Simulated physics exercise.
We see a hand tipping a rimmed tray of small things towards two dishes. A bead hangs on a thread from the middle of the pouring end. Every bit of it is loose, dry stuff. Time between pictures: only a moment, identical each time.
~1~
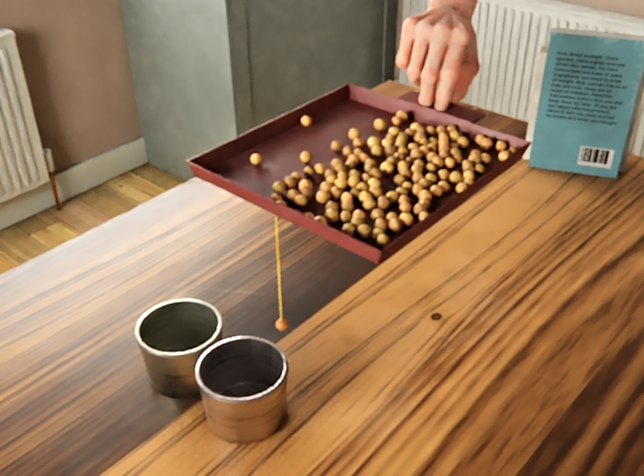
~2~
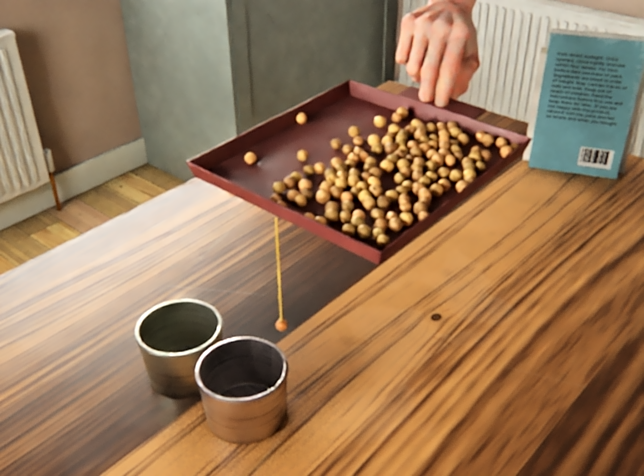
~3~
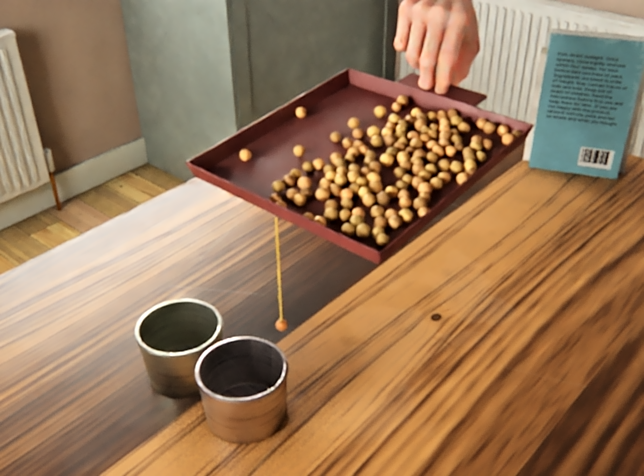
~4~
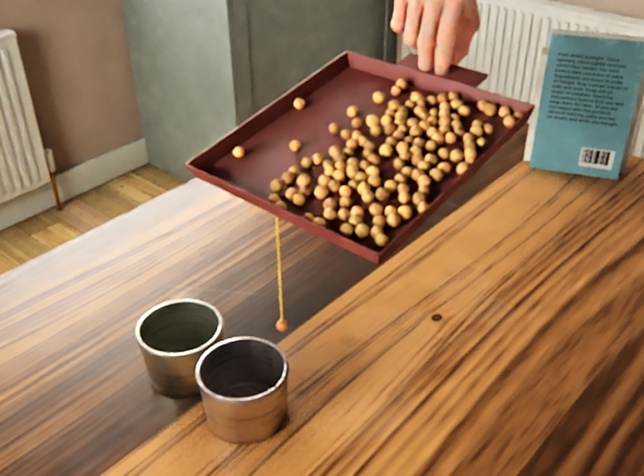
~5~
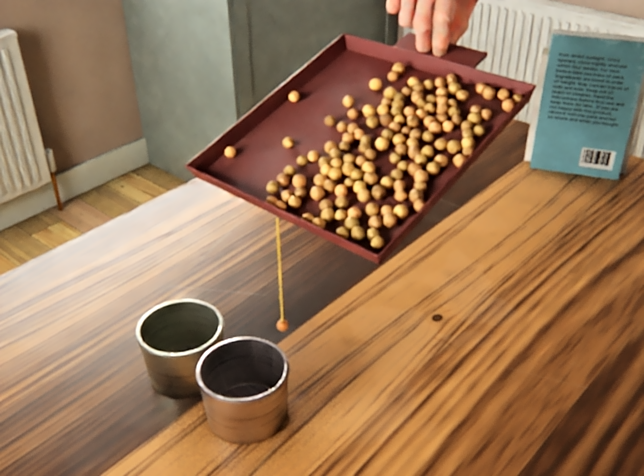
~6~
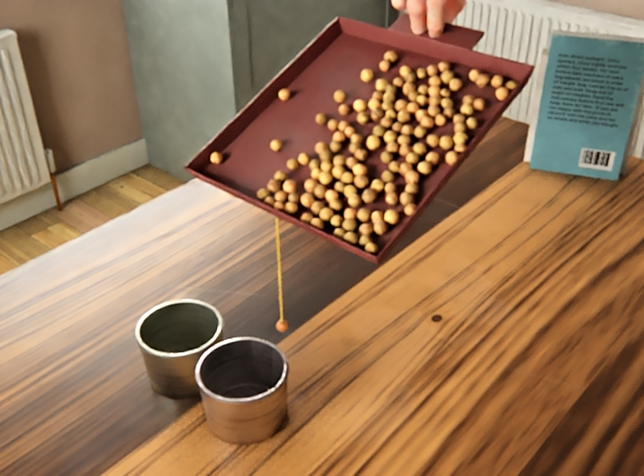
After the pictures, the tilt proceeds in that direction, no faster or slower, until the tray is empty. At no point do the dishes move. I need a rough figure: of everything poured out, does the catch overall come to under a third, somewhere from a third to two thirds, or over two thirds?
A third to two thirds lost.
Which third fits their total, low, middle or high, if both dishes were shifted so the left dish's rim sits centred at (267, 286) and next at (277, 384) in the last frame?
At the first spot I'd expect below one third, and at the second spot one to two thirds.
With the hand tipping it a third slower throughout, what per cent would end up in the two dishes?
I'd put it near 60 per cent.
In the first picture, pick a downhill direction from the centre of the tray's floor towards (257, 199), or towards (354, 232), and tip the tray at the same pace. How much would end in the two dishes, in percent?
About 60 and 0 percent.
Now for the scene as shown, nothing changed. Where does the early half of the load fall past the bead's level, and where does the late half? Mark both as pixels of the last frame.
It goes through near (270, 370) first, then near (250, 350).
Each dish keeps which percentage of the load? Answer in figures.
Left dish: 20; right dish: 30 percent.
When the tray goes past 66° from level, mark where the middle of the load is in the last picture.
Near the pixel (283, 221).
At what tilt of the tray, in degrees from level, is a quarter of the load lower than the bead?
Somewhere near 75°.
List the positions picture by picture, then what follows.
In the first frame, corners of the pouring end (194, 161) and (380, 247), level; middle of the load (387, 168), round wooden beads; left dish (150, 366); right dish (212, 411); bead on its thread (282, 325).
In the second frame, corners of the pouring end (194, 161) and (379, 247), level; middle of the load (387, 166).
In the third frame, corners of the pouring end (193, 162) and (379, 248), tipped barely, level across its low end; middle of the load (387, 160).
In the fourth frame, corners of the pouring end (193, 163) and (378, 249), tipped a little, level across its low end; middle of the load (386, 151).
In the fifth frame, corners of the pouring end (192, 164) and (377, 250), tipped clearly, level across its low end; middle of the load (382, 144), roughly a quarter on the move.
In the sixth frame, corners of the pouring end (191, 166) and (375, 252), tipped clearly, level across its low end; middle of the load (374, 143), almost all on the move; left dish (151, 367); right dish (212, 412).
Just after the last frame, tray tipped steeply; roughly two thirds on the tray; just a few in the right dish; just a few in the left dish; just a few outside both; roughly a quarter in the air.
A moment on, tray tipped past a quarter turn; just a few on the tray; roughly a quarter in the right dish; roughly a quarter in the left dish; roughly a third outside both; roughly a quarter in the air.
Further on, tray tipped past a quarter turn; roughly a quarter in the right dish; roughly a quarter in the left dish; roughly half outside both.
When it is over, tray tipped past a quarter turn; roughly a quarter in the right dish; roughly a quarter in the left dish; roughly half outside both.
